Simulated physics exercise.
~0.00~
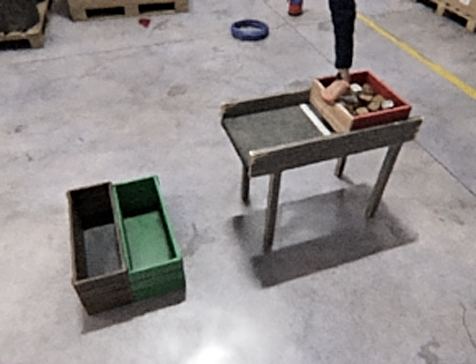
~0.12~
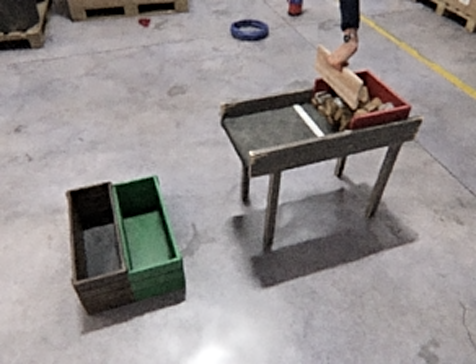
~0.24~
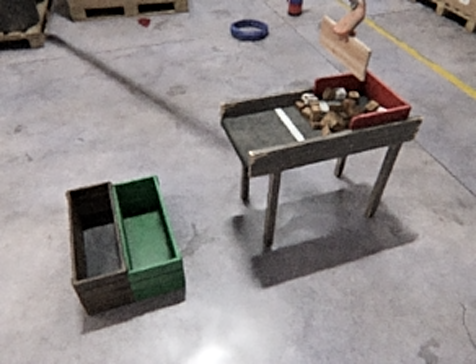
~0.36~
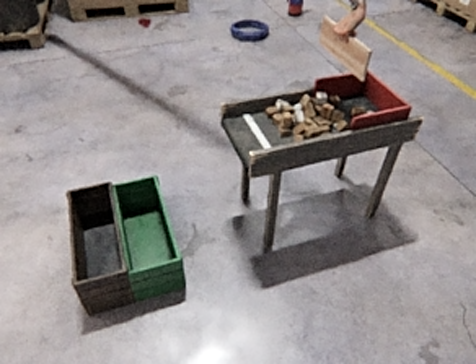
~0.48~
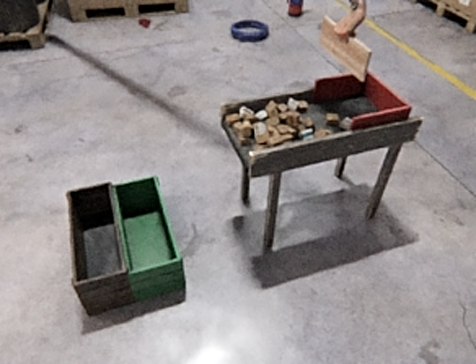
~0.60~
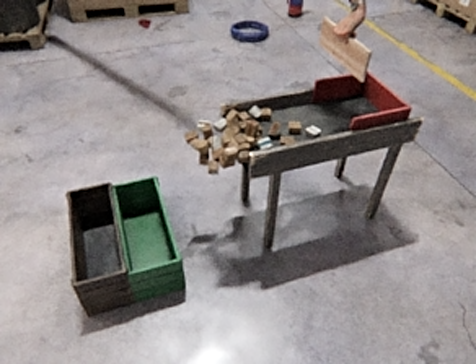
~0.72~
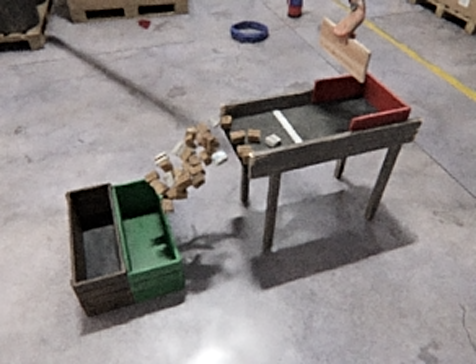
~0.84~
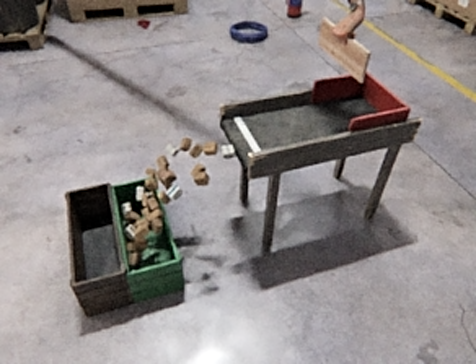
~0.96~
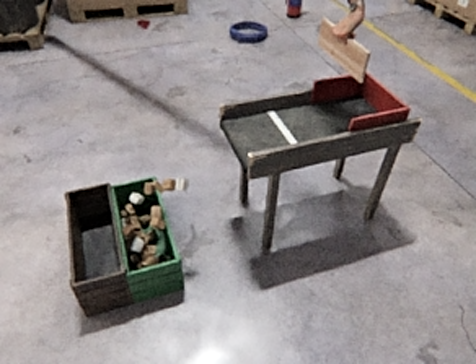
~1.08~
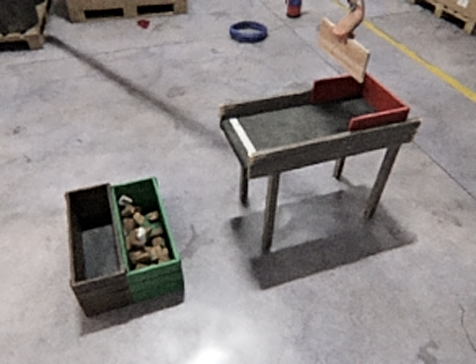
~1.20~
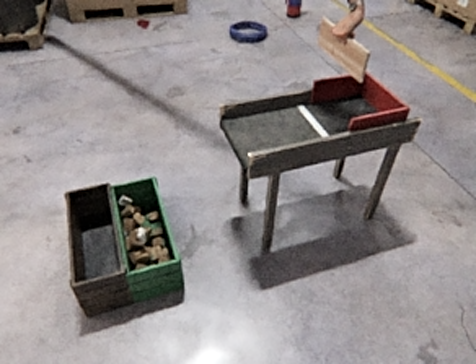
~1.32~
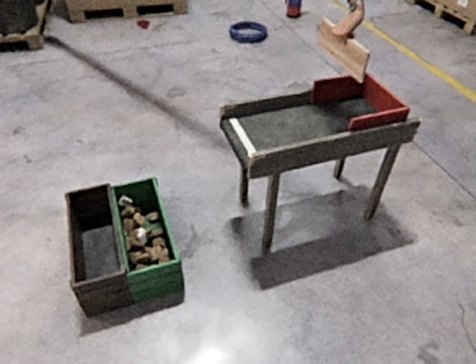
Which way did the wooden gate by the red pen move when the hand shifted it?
The gate moved up, raised by the hand, and it stayed raised while the blocks travelled away along the belt.
A hand lifted a wooden gate beside the red pen, and a loose pile of small brownish blocks rode left along the dark belt, spilled off its end and dropped into the green tub, leaving the black tote beside it empty.
